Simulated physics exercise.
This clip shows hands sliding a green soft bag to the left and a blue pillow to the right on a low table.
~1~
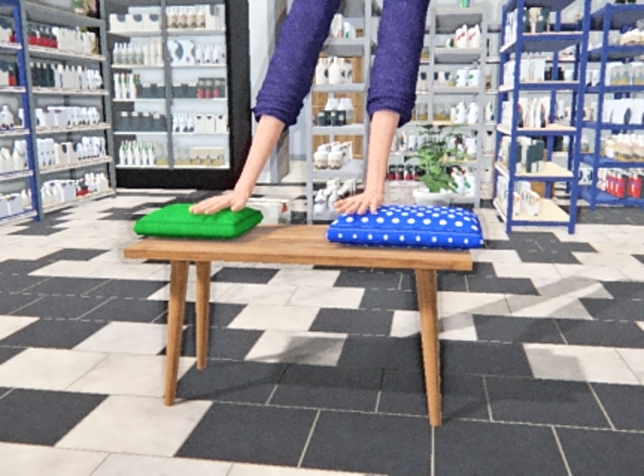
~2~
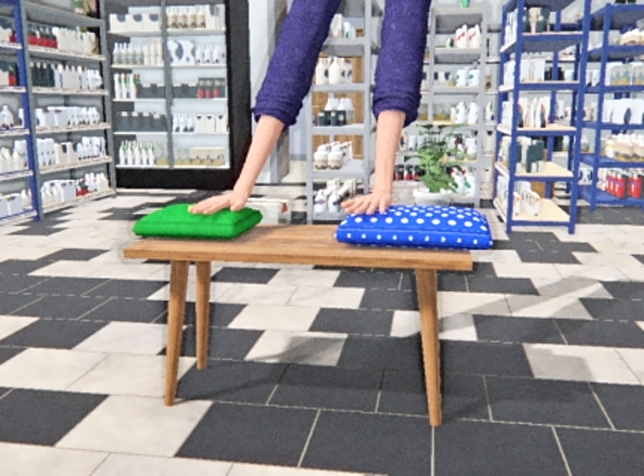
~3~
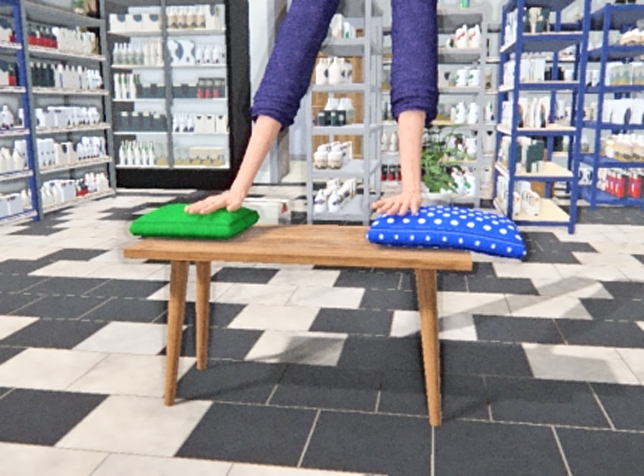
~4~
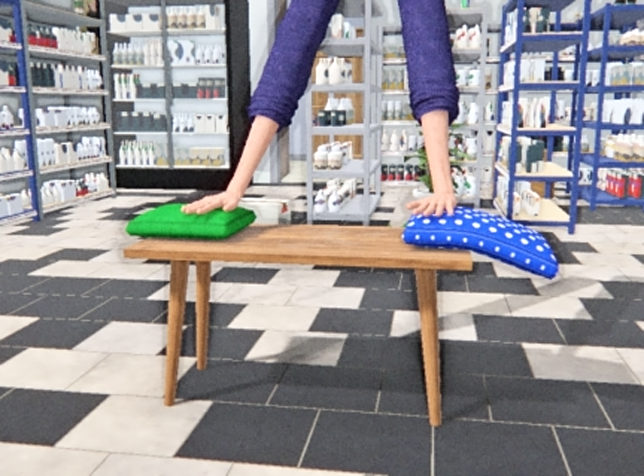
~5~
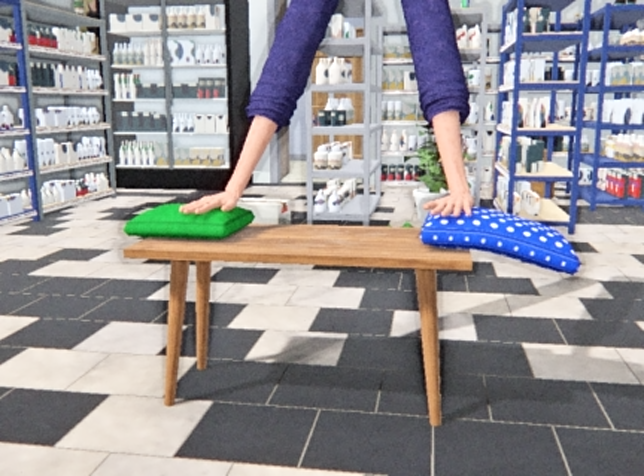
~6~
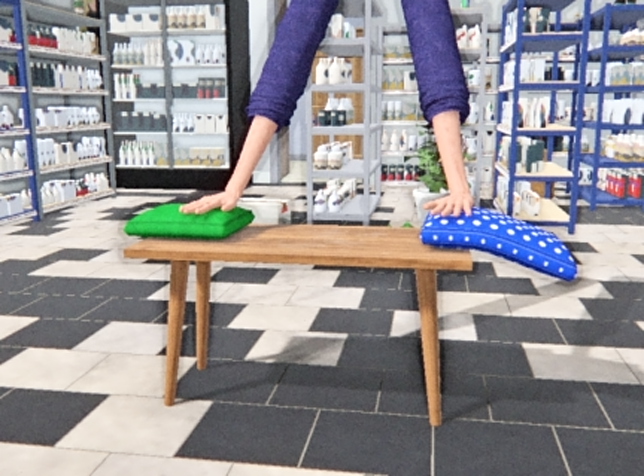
The footage shows two hands pressing on a green cushion and a blue polka-dot cushion on a wooden bench; the right hand slides the blue one rightward until it overhangs the edge, while the green one shifts slightly left.
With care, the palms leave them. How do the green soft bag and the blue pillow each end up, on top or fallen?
Result: Green soft bag: Supported. Blue pillow: Off its support.
Then, 0.34 s past the final frame, soft bag unmoved; pillow falling near (511, 309).
Then, 0.64 s past the final frame, soft bag unmoved; pillow on the floor near (520, 362).
When it is over, soft bag unmoved; pillow on the floor near (533, 389). The green soft bag remains on top and the blue pillow goes down.
